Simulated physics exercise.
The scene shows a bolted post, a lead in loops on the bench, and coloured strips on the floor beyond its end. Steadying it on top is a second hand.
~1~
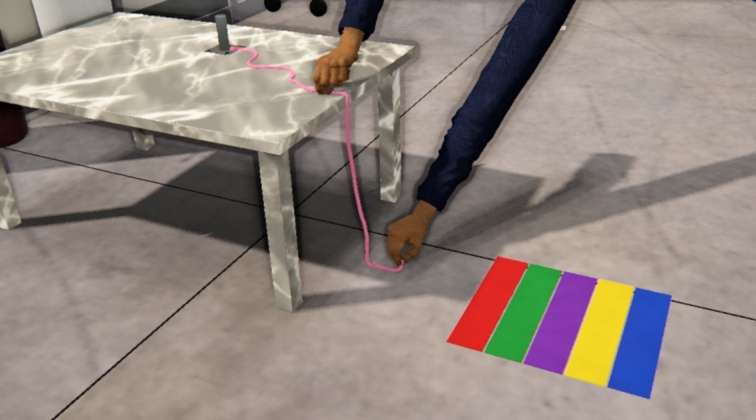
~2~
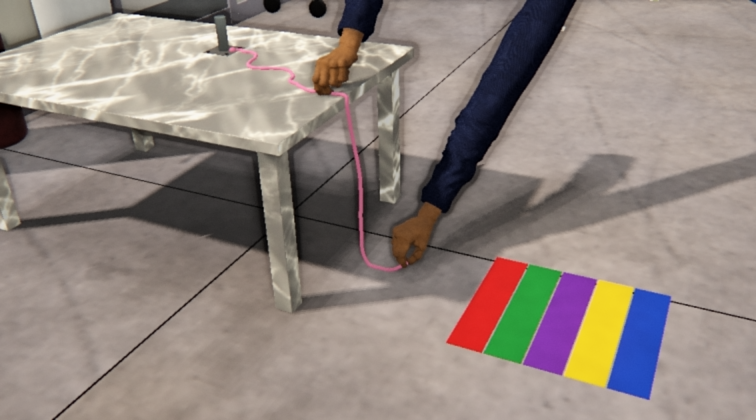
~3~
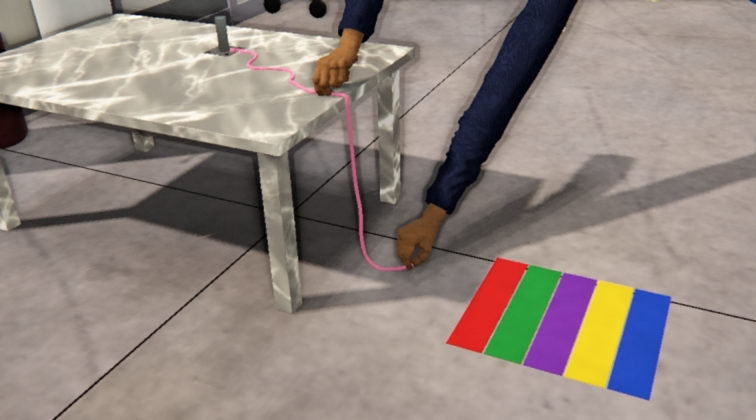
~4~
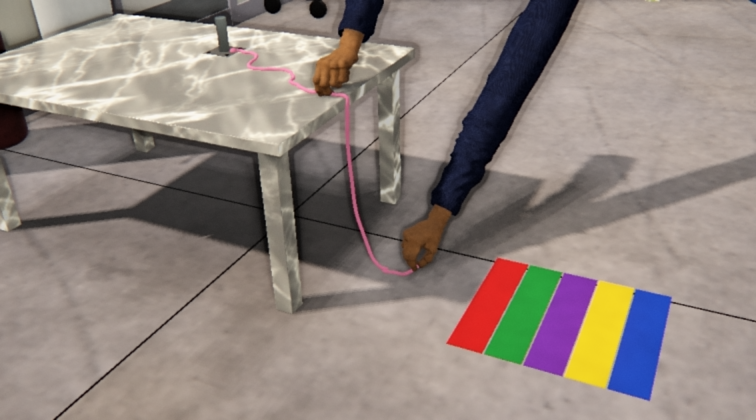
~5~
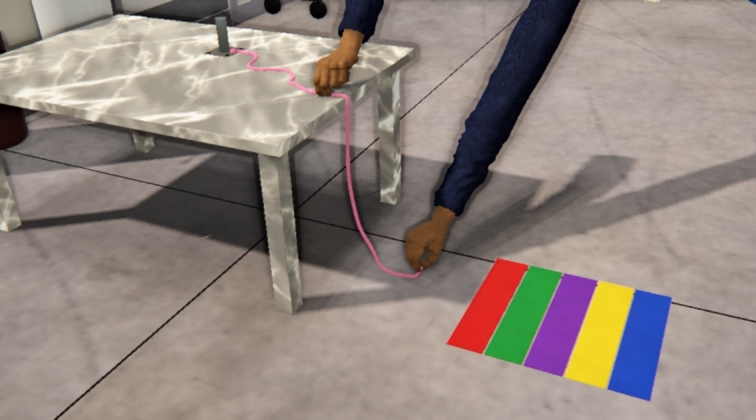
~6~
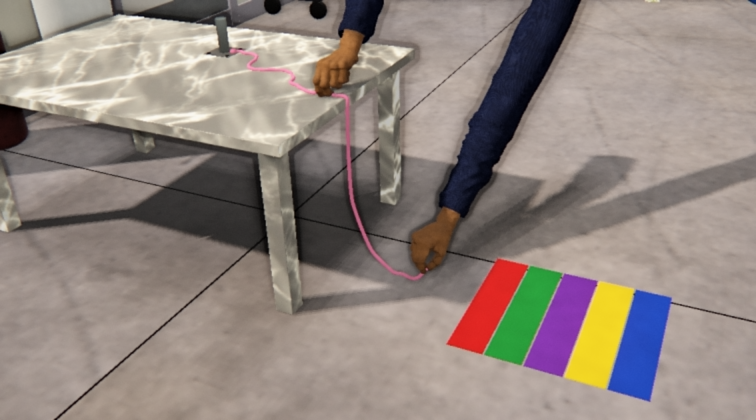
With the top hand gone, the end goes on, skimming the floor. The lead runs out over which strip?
The purple one.
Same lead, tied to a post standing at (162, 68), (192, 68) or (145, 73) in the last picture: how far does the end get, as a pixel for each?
Approximate pixels in order: (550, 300), (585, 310), (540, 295).
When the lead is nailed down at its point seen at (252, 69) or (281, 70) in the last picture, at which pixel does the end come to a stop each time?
The spots come out as (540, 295) and (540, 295), in that order.
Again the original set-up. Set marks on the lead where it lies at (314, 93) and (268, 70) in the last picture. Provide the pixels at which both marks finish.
They go to (367, 98) and to (296, 70).
Early on, end near (519, 291); over green.
Midway, end near (554, 300); over purple.
At the end of the slack, end near (575, 305); over purple. It halts on the purple strip.
